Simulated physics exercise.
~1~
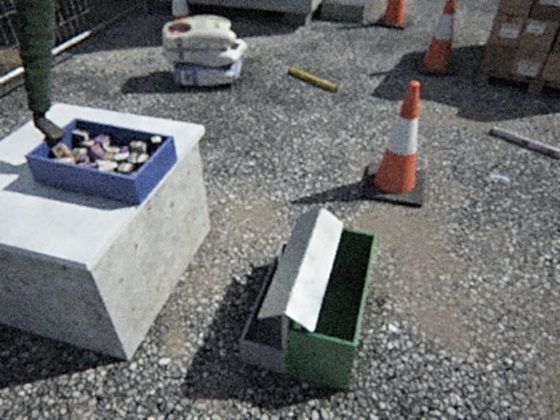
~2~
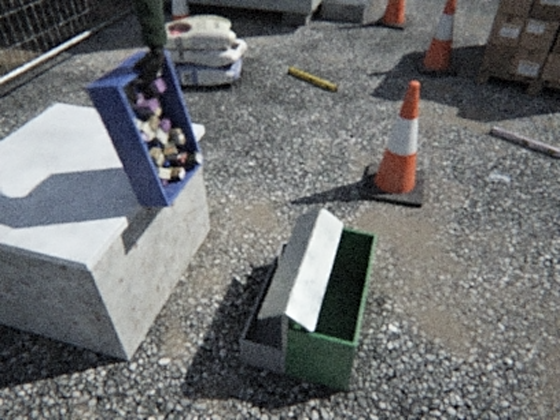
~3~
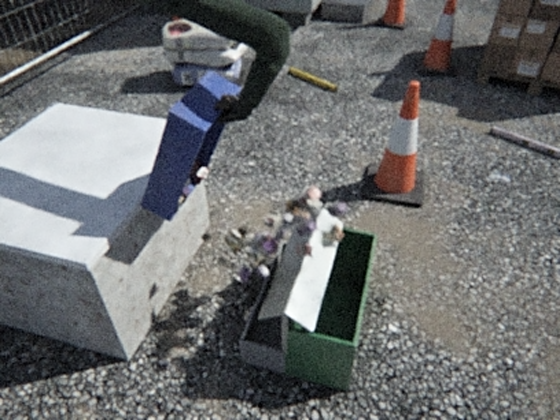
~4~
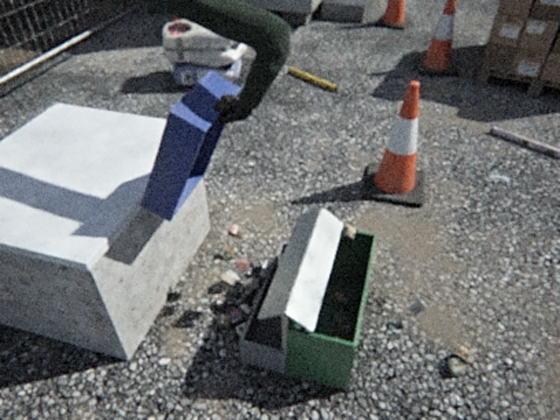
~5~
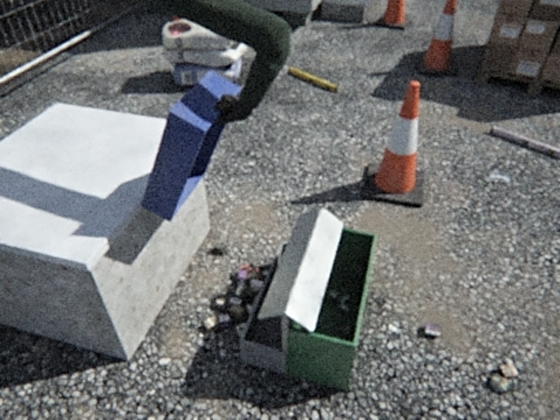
A dark green arm tipped a blue crate of small cartons off a pale block, spilling them toward a grey tub and a green tote; many landed on the gravel, mostly left of the tub, and the emptied crate stayed tilted.
